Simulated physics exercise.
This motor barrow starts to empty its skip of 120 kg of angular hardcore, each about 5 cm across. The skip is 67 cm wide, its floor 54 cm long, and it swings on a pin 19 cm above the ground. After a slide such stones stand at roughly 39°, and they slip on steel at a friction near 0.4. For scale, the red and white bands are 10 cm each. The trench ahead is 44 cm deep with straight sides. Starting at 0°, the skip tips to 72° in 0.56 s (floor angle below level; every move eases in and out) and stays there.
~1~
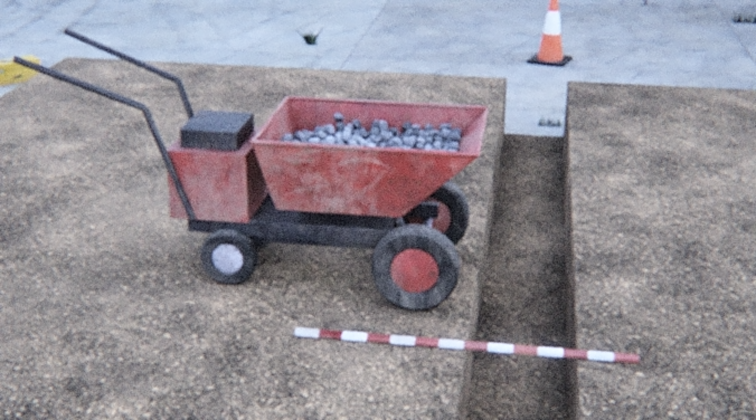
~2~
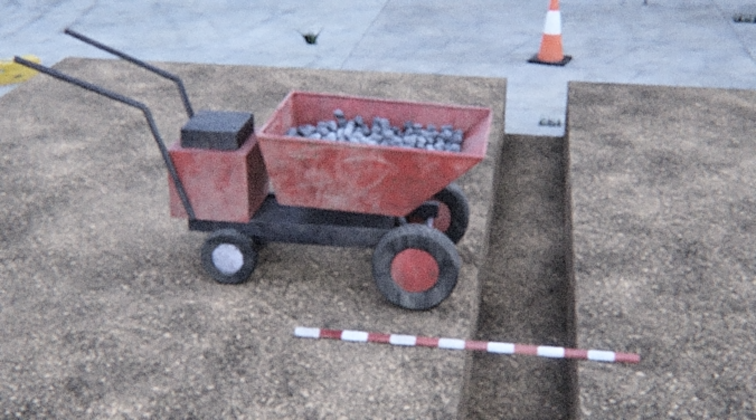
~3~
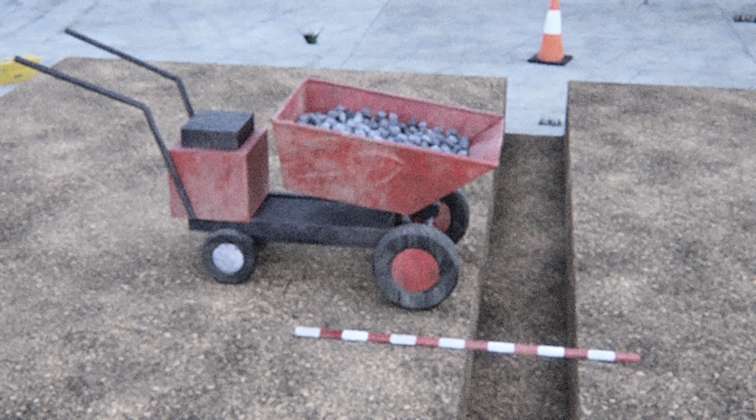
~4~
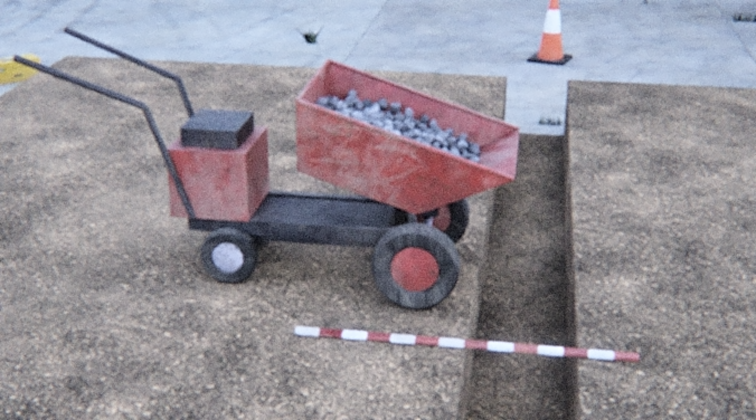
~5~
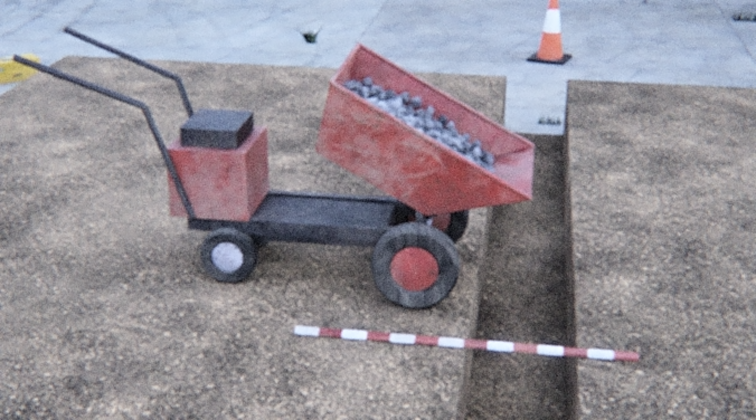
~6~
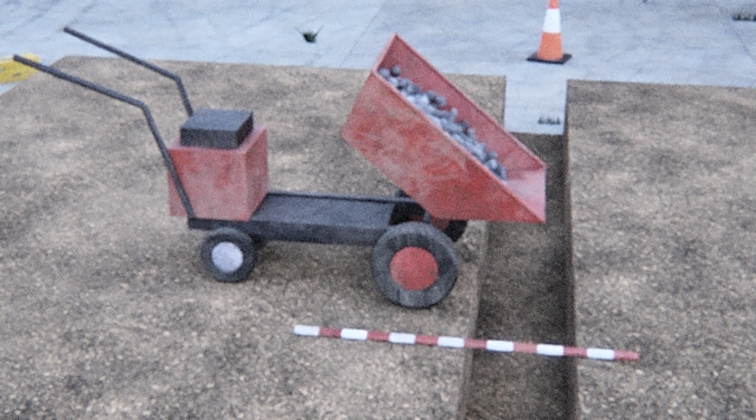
A red motor barrow's skip full of grey stones slowly rose at the back and tilted forward to the right, its front lip reaching over a straight trench while the wheels stayed still.
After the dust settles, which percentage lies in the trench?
Roughly 30 per cent ends in the trench.
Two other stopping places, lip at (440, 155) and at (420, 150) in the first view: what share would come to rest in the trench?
Near 65 per cent from the first place, 80 from the second.
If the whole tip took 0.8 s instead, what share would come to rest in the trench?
It would be near 35 per cent.
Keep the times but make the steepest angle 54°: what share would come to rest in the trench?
In that case some 15 per cent.
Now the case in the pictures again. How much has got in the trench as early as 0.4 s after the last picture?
About 5 per cent by then.
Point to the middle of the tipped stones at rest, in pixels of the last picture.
Their middle is at about (617, 287).
Then, 0.1 s after the last picture the floor is at 61°, 100 % in the skip; the foremost stones are at (530, 240).
Then, 0.4 s after the last picture the floor is at 72°, 83 % in the skip, 4 % in the trench, 13 % past the trench; the foremost stones are at (617, 286).
Then, 0.7 s after the last picture the floor is at 72°, 11 % in the skip, 16 % in the trench, 73 % past the trench; the foremost stones are past the picture's edge.
Then, 2.7 s after the last picture the floor is at 72°, 0 % in the skip, 30 % in the trench, 70 % past the trench; the foremost stones are past the picture's edge.
